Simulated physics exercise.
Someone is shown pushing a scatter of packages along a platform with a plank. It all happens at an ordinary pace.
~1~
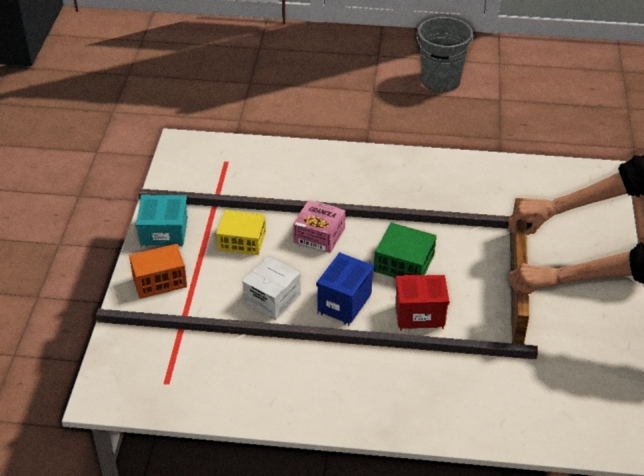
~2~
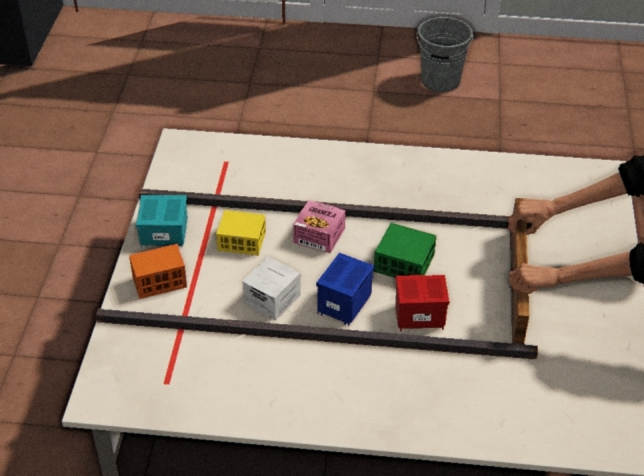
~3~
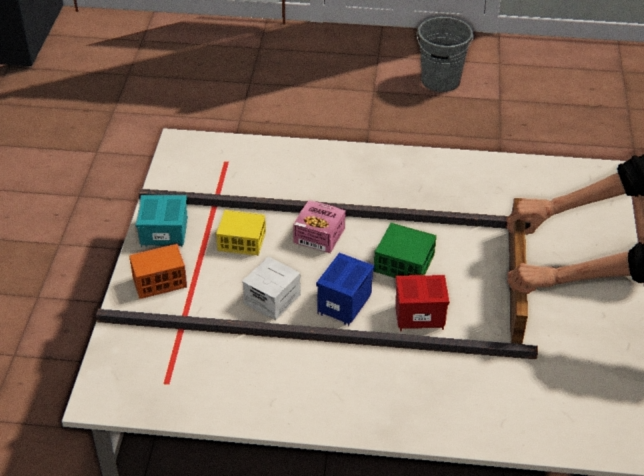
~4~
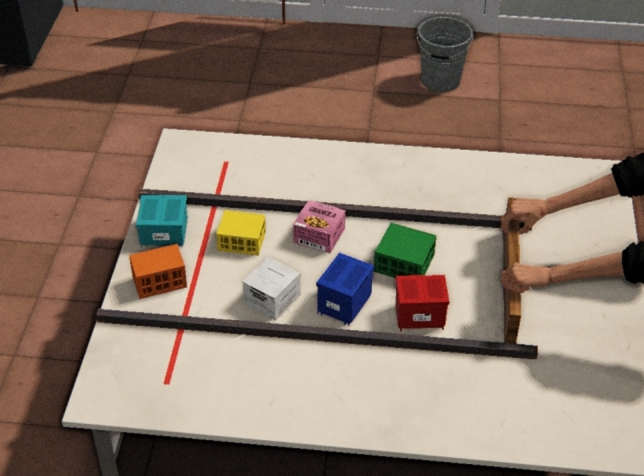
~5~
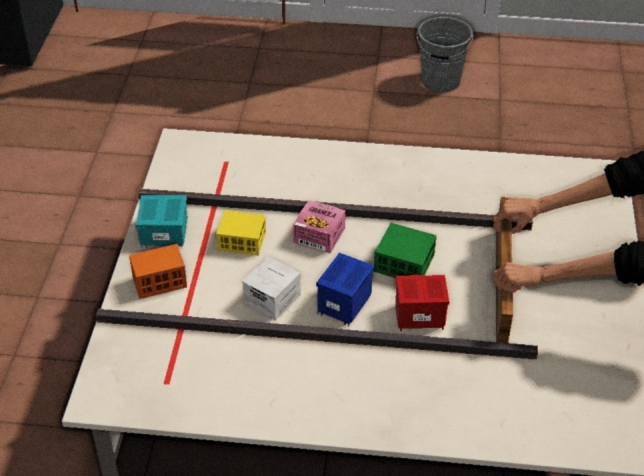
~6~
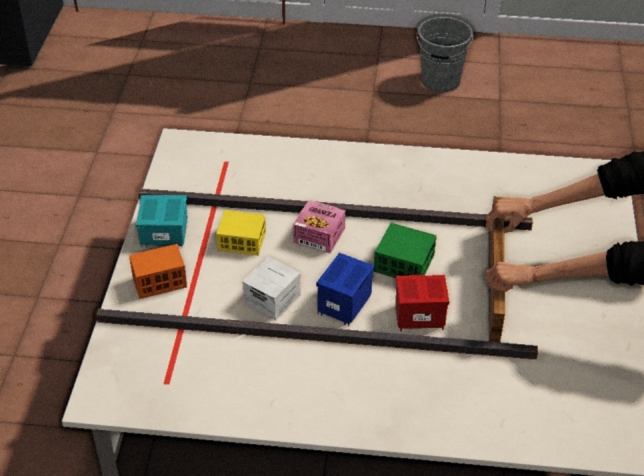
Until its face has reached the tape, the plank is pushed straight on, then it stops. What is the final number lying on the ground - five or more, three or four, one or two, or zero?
Only three or four are pushed off.
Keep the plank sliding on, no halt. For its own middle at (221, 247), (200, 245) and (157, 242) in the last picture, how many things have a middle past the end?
Result per place: 3; 3; 5.
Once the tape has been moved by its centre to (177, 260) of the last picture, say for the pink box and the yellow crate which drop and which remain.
Okay, so the pink box sits tight, the yellow crate winds up off it.
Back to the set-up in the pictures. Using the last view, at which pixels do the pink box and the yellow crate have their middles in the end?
One ends up near (192, 209) and the other near (138, 225).
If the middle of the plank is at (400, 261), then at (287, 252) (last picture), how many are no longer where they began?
At the one place 3, at the other 7.
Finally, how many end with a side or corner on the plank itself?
All in all, 3.
Soon after, none off yet; turquoise tote at rest near (163, 221); orange crate at rest near (158, 271); yellow crate at rest near (242, 233).
In the end, the number that fall off is three or four; gone, white box, orange crate and turquoise tote.
